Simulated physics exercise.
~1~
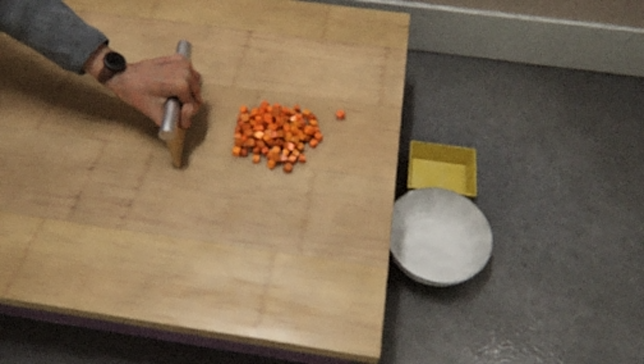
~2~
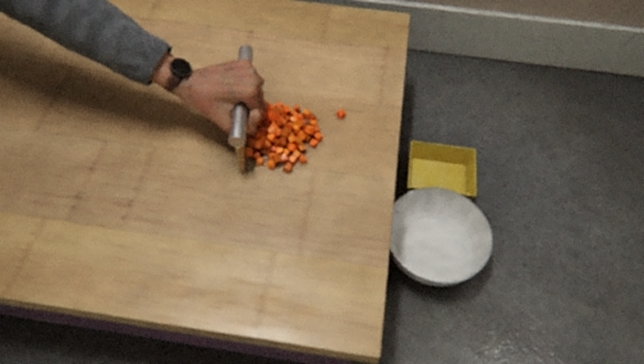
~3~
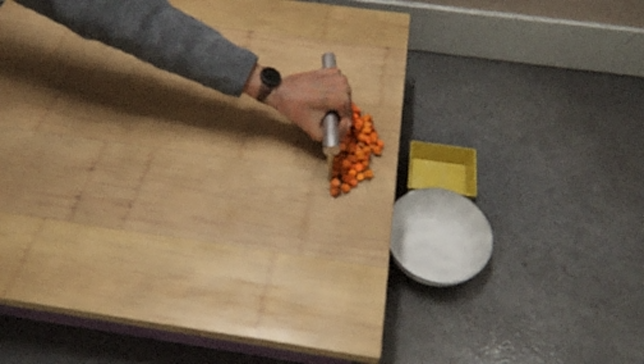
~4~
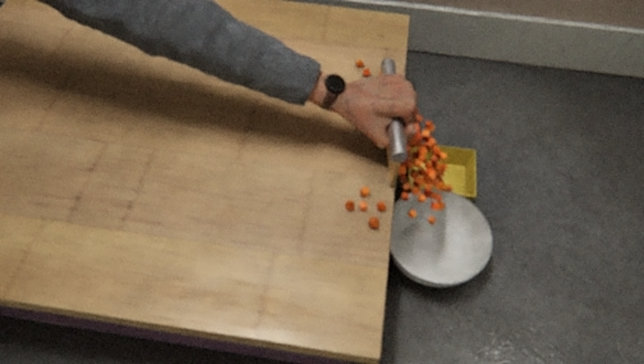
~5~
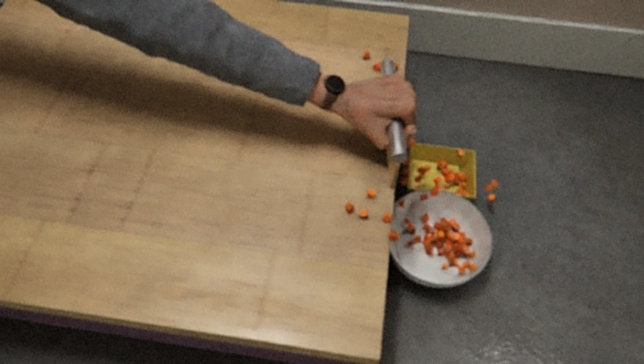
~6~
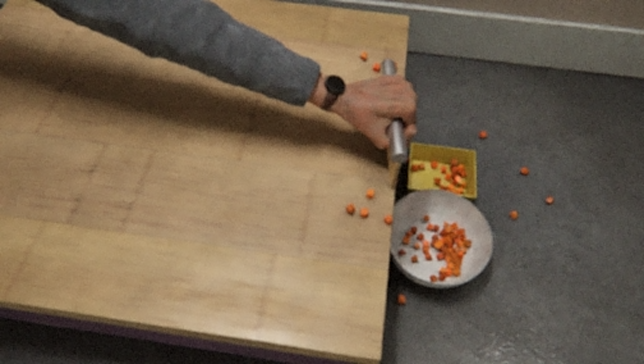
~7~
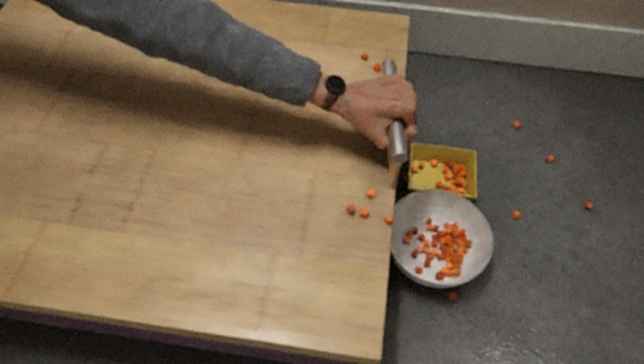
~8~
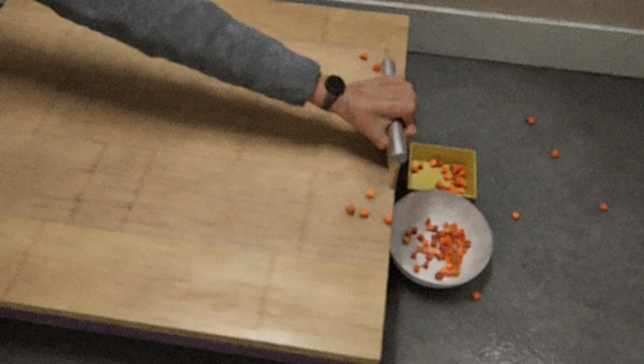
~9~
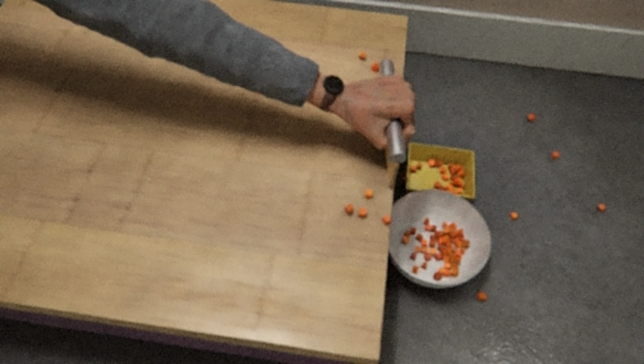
A hand sweeps carrot pieces right off a table, mostly into a bowl and yellow tin.
